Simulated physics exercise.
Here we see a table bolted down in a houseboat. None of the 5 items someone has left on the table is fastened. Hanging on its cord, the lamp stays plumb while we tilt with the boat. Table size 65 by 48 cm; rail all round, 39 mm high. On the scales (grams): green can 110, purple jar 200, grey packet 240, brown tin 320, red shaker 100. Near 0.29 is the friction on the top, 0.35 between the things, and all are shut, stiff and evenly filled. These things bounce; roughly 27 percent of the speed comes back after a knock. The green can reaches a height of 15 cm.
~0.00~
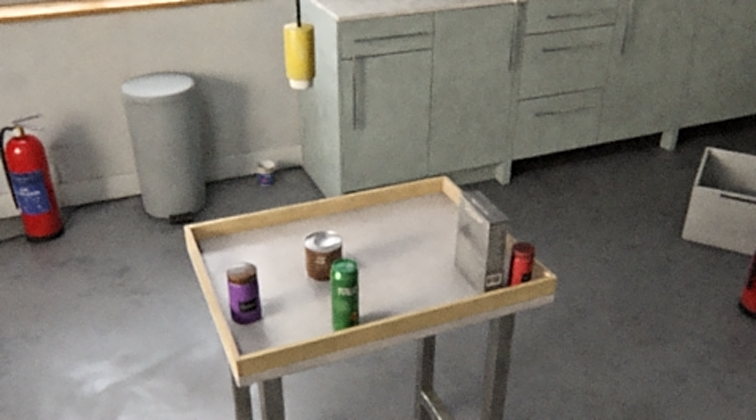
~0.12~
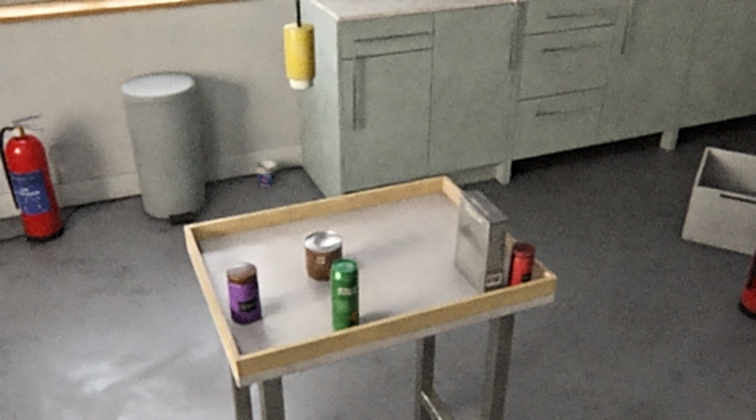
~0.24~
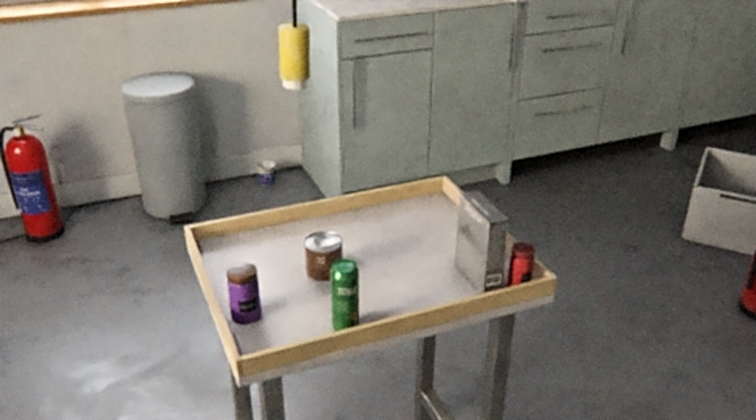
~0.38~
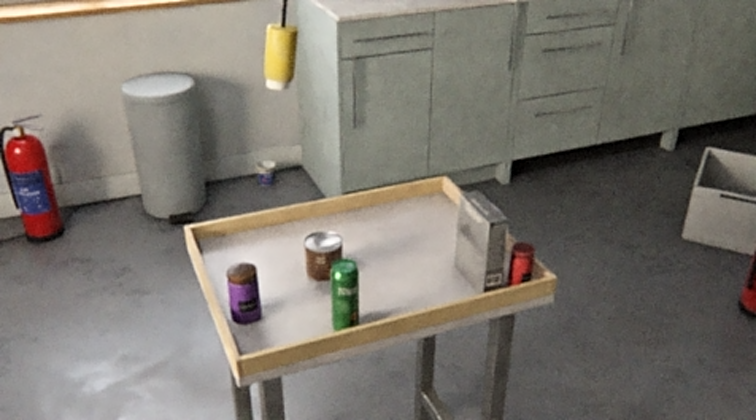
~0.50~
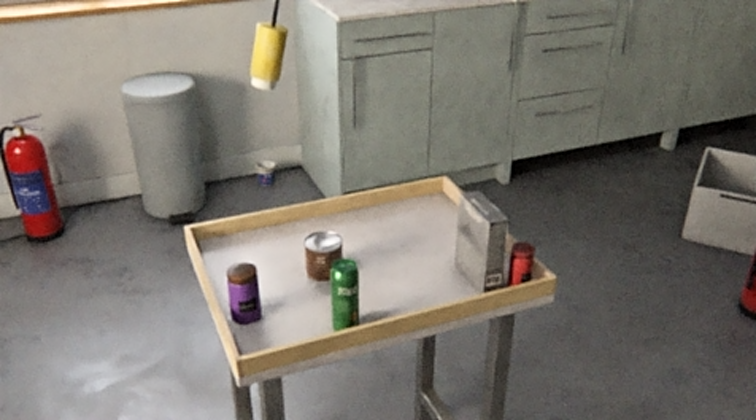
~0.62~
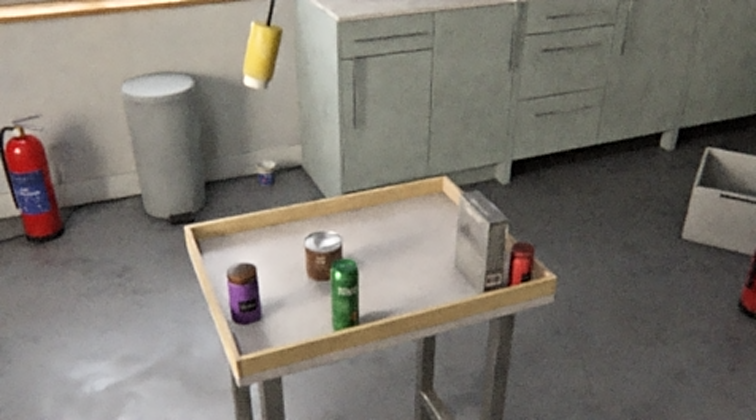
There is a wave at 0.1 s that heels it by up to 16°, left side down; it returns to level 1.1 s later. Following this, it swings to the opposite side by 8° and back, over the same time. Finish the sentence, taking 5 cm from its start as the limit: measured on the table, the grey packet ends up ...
The grey packet ends up away from its start.
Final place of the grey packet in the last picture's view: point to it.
It ends up at about (421, 284).
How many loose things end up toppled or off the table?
1 of them.
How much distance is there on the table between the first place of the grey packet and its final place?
Start to finish, roughly 15 cm.
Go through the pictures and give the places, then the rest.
In the first frame, boat level; grey packet (480, 244); green can (345, 299).
In the second frame, boat level; brown tin (324, 257); red shaker (521, 268).
In the third frame, floor tilted 2°, left side down; green can (345, 299); purple jar (244, 293).
In the fourth frame, floor tilted 8°, left side down; brown tin (324, 257); red shaker (521, 268).
In the fifth frame, floor tilted 13°, left side down; green can (345, 299); purple jar (244, 293).
In the sixth frame, floor tilted 16°, left side down; grey packet (480, 244); brown tin (324, 257).
Around 1.12 s, floor tilted 1°, left side down; grey packet tipped 64° against what carries it near (438, 265).
Around 1.22 s, boat level; grey packet on its side near (423, 281).
Finally (2.8 s), on their side or leaning hard on the table, grey packet; the other 4 still in place (within 5 cm). Final places as that camera would see them, grey packet near (421, 284).
